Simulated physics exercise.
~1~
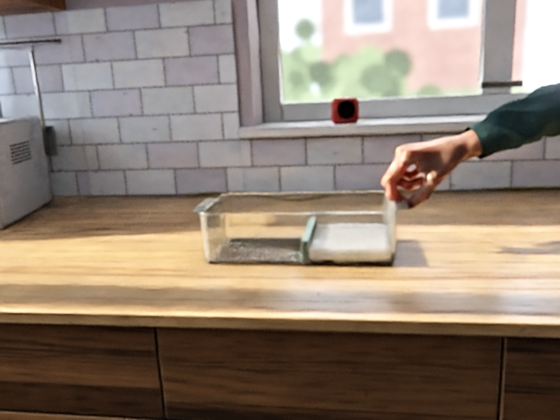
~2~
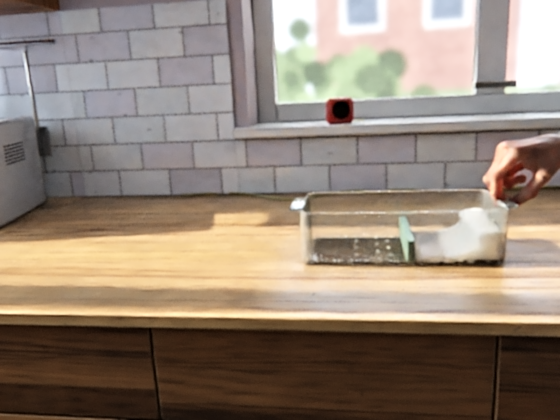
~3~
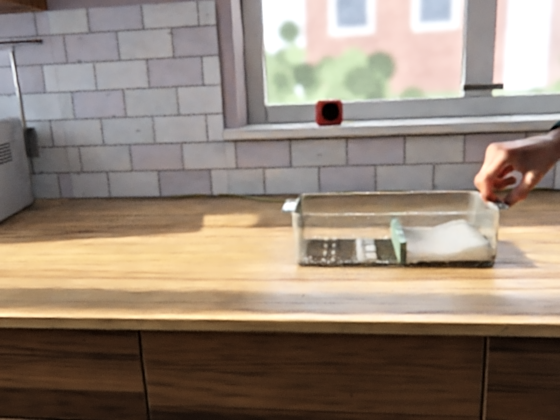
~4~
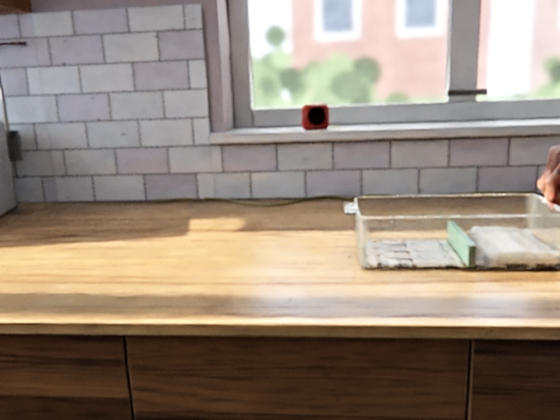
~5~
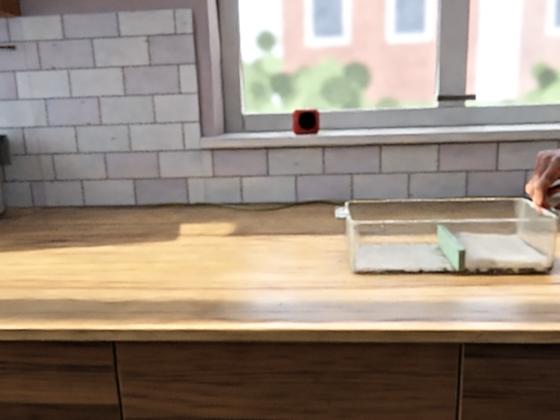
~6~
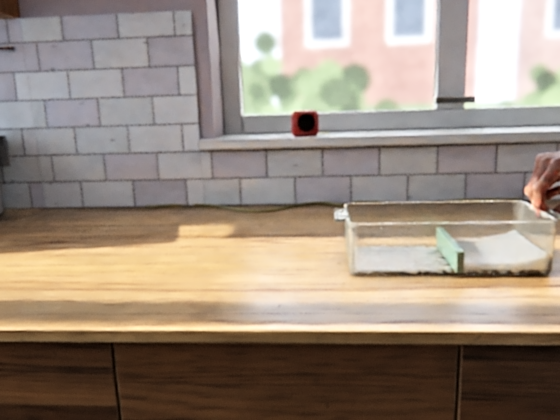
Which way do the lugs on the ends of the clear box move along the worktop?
The lugs move to the right along with the box as the hand pulls it.
A clear box is pulled right by a hand, and milk ends up on both sides.
